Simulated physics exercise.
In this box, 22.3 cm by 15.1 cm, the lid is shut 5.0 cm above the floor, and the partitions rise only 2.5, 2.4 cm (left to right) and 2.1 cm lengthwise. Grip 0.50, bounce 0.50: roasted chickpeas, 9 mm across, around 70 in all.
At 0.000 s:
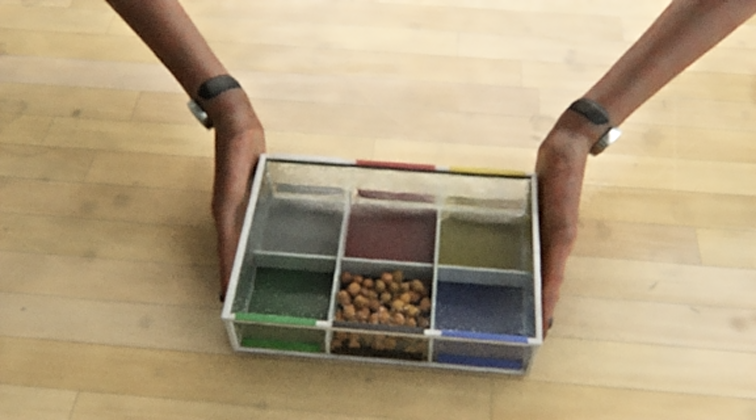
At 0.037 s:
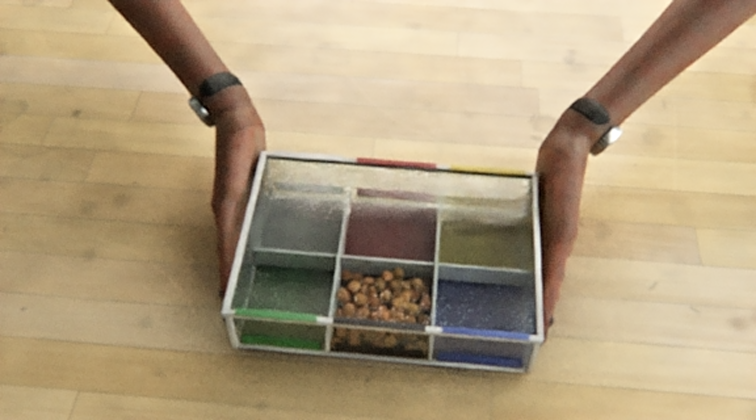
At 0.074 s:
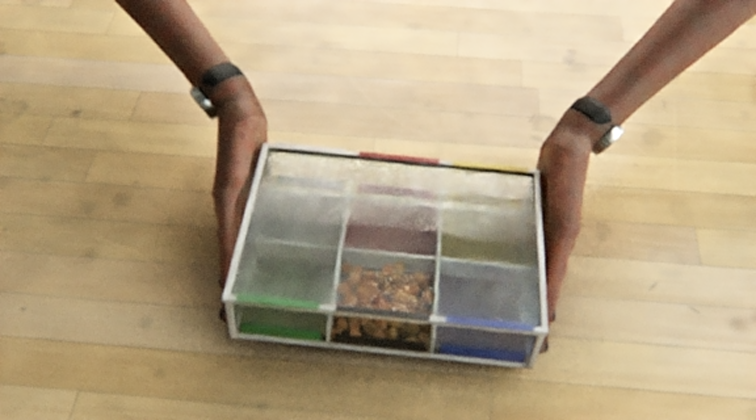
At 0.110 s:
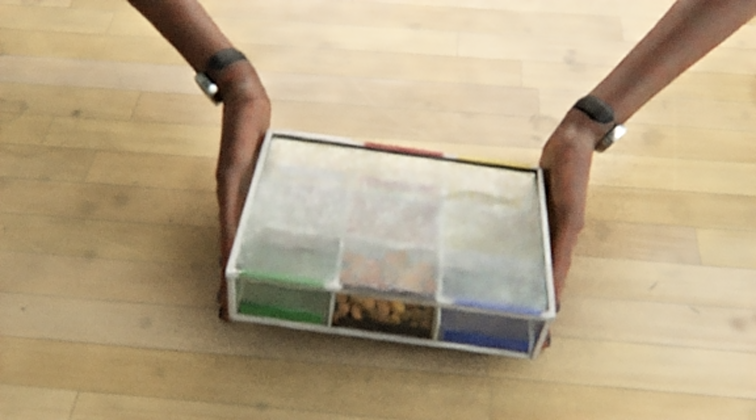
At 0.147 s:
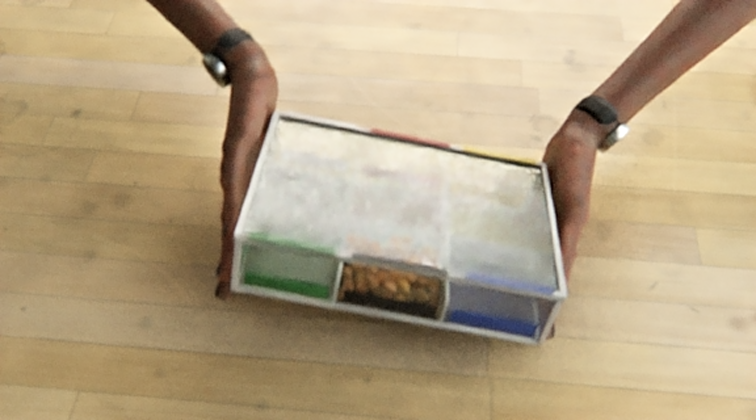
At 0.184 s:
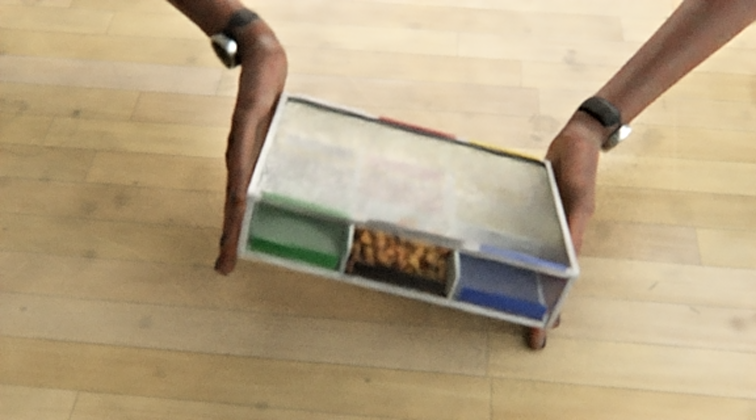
The clip shows two hands holding a clear-lidded box with colour-marked compartments, roasted chickpeas in the front middle one, above a wooden floor; the hands then tilt the box, raising its left side higher than its right.
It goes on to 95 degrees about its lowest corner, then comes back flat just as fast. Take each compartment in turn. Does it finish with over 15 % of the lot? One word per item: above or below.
In order - red: Below; blue: Below; green: Below; yellow: Above; white: Below; black: Below.
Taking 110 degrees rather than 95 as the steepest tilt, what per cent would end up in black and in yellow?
Then: Black 0, yellow 95.
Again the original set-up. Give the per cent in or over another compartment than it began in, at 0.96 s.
Roughly 95 %.
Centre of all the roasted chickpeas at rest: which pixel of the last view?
I'd put it at about (485, 226).
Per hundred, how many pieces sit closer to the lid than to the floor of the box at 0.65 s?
90 %.
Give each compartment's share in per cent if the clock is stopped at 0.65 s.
Red 25 %, blue 10 %, green 0 %, yellow 30 %, white 0 %, black 35 %.
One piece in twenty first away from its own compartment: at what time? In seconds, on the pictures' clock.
Reading: T about 0.50 s.
After 0.65 s, tilt 94 degrees; red 25 %, blue 10 %, yellow 30 %, black 35 %.
After 0.96 s, tilt 38 degrees; red 5 %, yellow 90 %, black 5 %.
After 1.37 s, tilt 0 degrees; red 5 %, yellow 90 %, black 5 %.
By 1.7 s all is still; red 5 %, blue 0 %, green 0 %, yellow 90 %, white 0 %, black 5 %.
